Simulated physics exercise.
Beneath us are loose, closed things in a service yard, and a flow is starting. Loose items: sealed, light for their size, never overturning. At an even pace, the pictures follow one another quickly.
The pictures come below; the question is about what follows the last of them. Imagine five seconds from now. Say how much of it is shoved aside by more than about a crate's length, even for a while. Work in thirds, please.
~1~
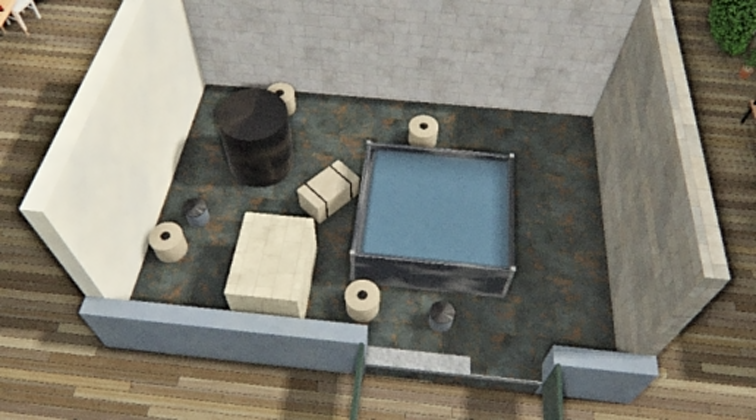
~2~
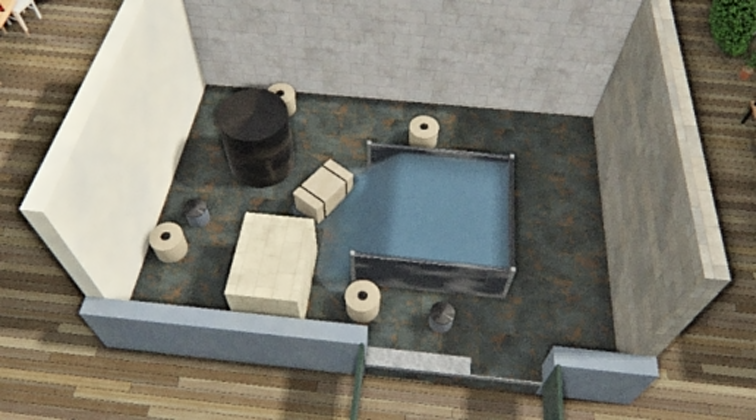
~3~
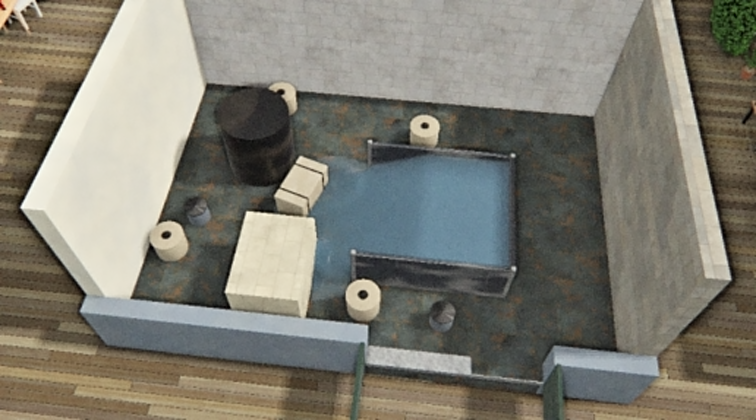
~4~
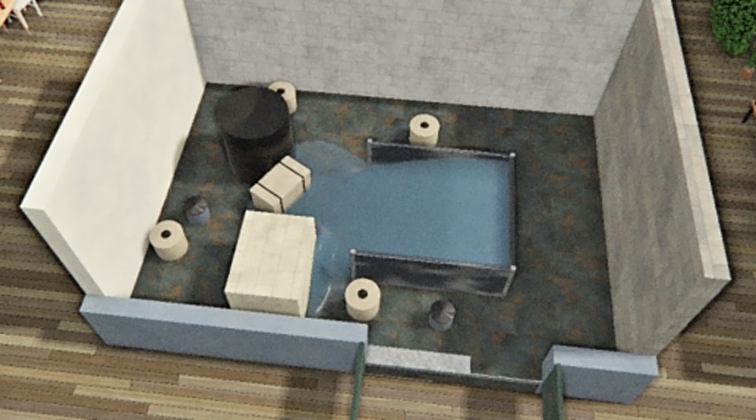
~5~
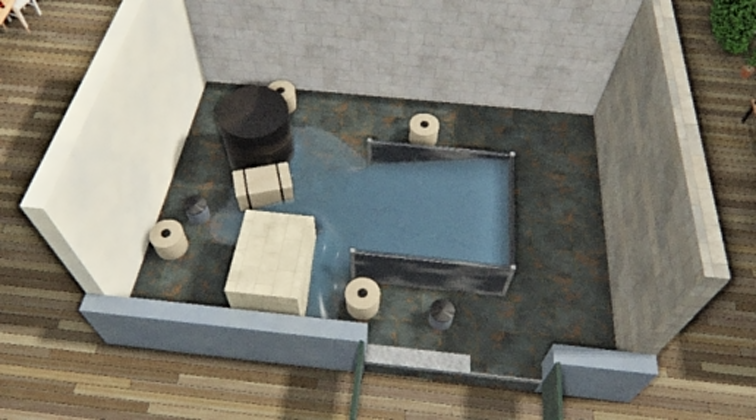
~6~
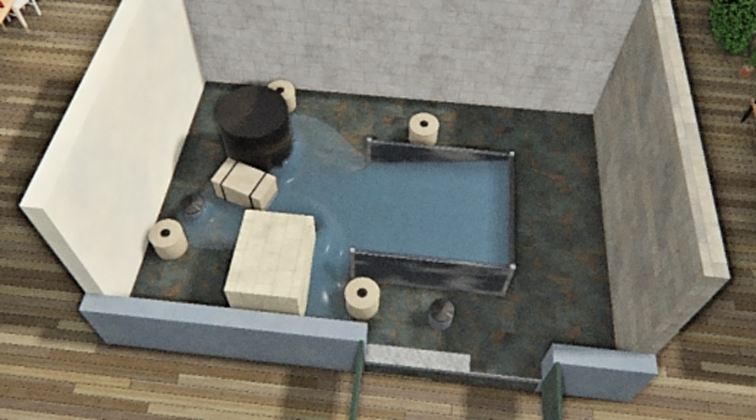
It reaches two thirds.
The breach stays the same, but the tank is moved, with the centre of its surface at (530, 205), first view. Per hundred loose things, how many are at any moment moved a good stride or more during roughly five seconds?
Roughly 90 percent of them.
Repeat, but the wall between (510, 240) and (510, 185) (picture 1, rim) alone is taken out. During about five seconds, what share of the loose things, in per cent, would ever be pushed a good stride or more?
60 per cent or thereabouts.
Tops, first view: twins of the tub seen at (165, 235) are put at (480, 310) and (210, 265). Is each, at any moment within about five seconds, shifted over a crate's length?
First: Covers that distance; second: Covers that distance.
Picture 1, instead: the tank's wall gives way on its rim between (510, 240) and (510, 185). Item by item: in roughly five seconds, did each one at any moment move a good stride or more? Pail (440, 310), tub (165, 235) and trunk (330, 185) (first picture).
The first: Got that far; the second: Never got that far; the third: Never got that far.
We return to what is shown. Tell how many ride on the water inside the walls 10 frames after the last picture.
4 in total.
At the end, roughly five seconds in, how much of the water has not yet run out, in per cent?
96 in a hundred.
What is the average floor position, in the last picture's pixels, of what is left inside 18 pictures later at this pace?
Centre estimate: Around (334, 210).
A moment on, 1 of 7 are well off their spots; 1 afloat.
Next, 4 of 7 are well off their spots; 4 afloat.
Later, 5 of 7 are well off their spots; 5 afloat.
In the end, 6 of 7 are well off their spots, and 7 have been at some point; 5 afloat.
